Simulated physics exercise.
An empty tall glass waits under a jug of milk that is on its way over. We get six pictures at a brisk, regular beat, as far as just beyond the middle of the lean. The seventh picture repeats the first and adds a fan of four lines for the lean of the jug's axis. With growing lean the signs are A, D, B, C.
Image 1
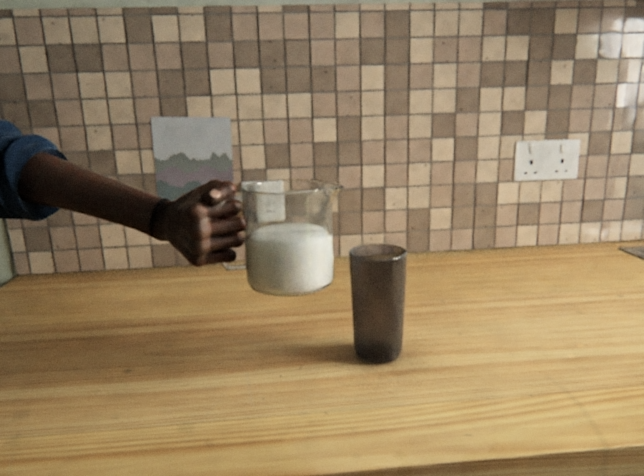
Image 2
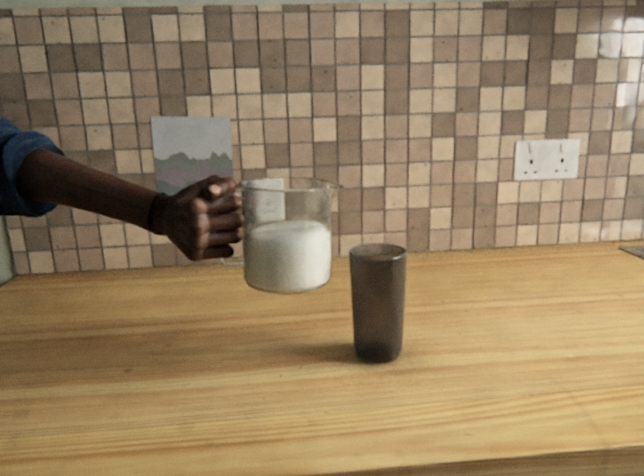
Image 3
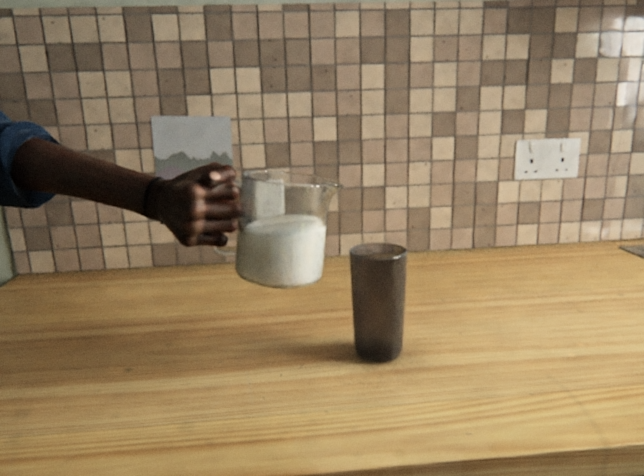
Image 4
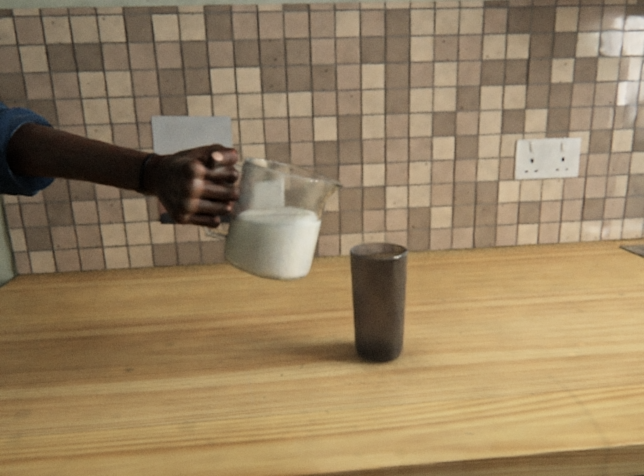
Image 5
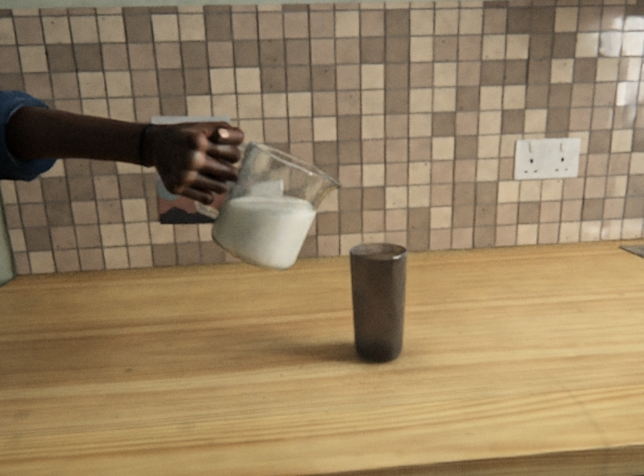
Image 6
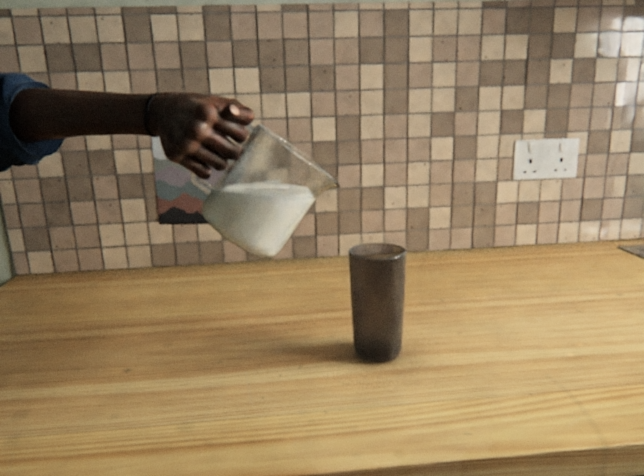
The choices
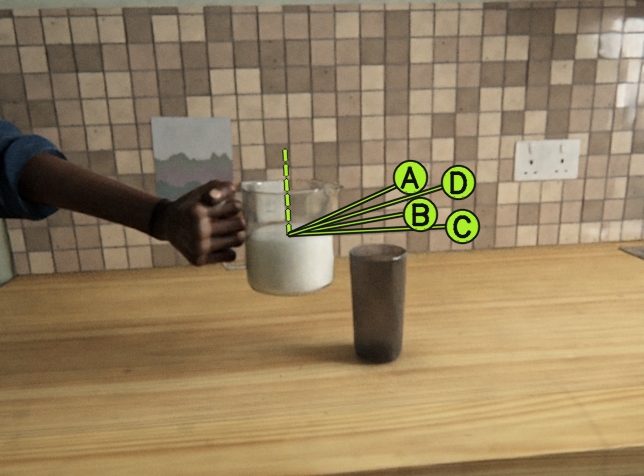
A hand reaching in from the left, its arm in a blue sleeve, holds a clear glass jug partly filled with white milk beside a tall, dark, greyish-brown glass. They are seen from the front, above a pale wooden counter, with beige and brown tiles, a small grey picture and a white socket behind. The jug begins upright, then the hand lifts slightly and tilts it steadily rightward, while the glass and view stay still.
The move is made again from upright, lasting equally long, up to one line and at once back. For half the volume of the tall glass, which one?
A.
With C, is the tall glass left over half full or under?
Over half.
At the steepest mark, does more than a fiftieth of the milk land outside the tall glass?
Yes, it does.
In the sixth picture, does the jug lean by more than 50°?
No, it does not.
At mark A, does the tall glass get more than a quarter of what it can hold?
Yes, it does.
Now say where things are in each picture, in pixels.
Upright, lip at (342, 186); rim of the tall glass round (378, 251); nothing has left yet.
Upright, lip at (342, 186); nothing has left yet.
Tipped about 7°, lip at (342, 185); nothing has left yet.
Tipped about 16°, lip at (341, 185); nothing has left yet.
Tipped about 26°, lip at (340, 185); nothing has left yet.
Tipped about 37°, lip at (339, 185); nothing has left yet.
On the marked copy, A at (395, 186); B at (402, 214); C at (445, 226); D at (442, 187).
If A is chosen, the tall glass ends with about 49 % of what it can hold.
If B is chosen, the tall glass ends with about 72 % of what it can hold; 15 % of the milk is spilt.
If C is chosen, the tall glass ends with about 74 % of what it can hold; 27 % of the milk is spilt.
If D is chosen, the tall glass ends with about 66 % of what it can hold; 4 % of the milk is spilt.
